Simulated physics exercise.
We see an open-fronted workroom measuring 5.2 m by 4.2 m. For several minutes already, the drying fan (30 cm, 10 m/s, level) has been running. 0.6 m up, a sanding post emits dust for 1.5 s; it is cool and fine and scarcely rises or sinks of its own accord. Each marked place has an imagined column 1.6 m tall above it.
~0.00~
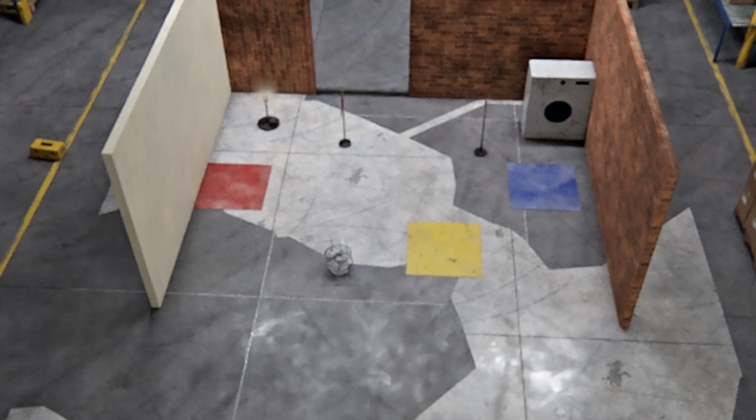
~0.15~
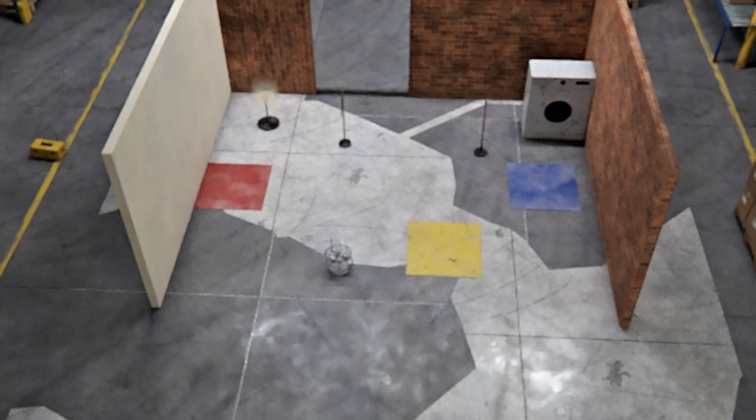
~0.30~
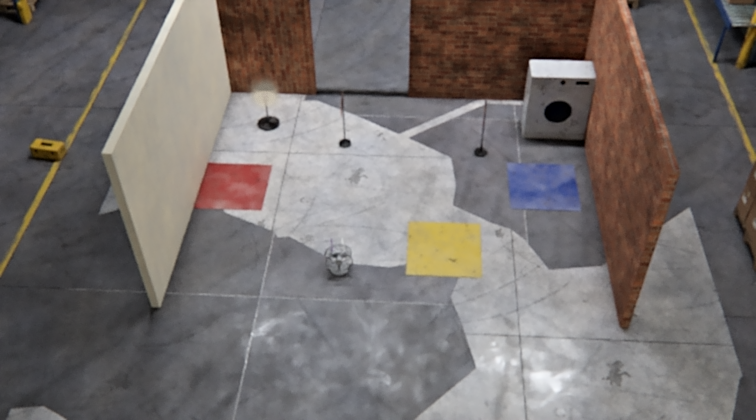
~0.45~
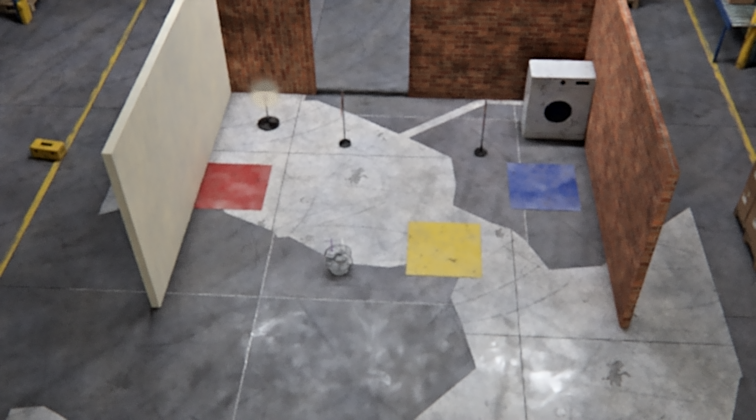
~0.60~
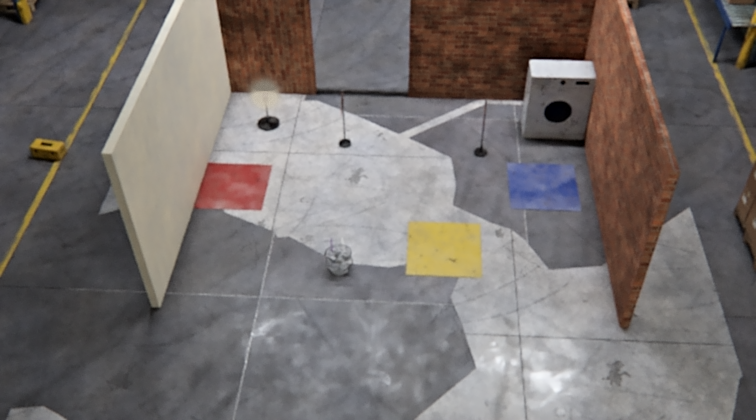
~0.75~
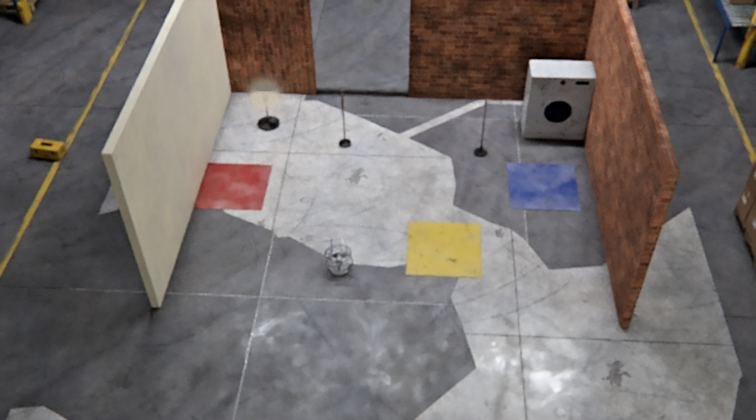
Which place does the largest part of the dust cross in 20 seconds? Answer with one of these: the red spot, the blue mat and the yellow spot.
It is the red one.
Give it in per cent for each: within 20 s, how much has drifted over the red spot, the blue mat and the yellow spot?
Around 50 % for red, 0 % for blue, 0 % for yellow.
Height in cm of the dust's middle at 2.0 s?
Middle height: Approx. 50 cm.
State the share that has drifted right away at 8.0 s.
About 50 per cent.
By 2.0 s, 0 % is gone from the area; 0 % has passed over the red spot, 0 % over the blue mat and 0 % over the yellow spot, and the middle of the rest is near (262, 91).
By 4.0 s, 4 % is gone from the area; 14 % has passed over the red spot, 0 % over the blue mat and 0 % over the yellow spot, and the middle of the rest is near (223, 65).
By 8.0 s, 49 % is gone from the area; 43 % has passed over the red spot, 0 % over the blue mat and 0 % over the yellow spot, and the middle of the rest is near (177, 121).
By 20.0 s, 96 % is gone from the area; 45 % has passed over the red spot, 0 % over the blue mat and 0 % over the yellow spot.
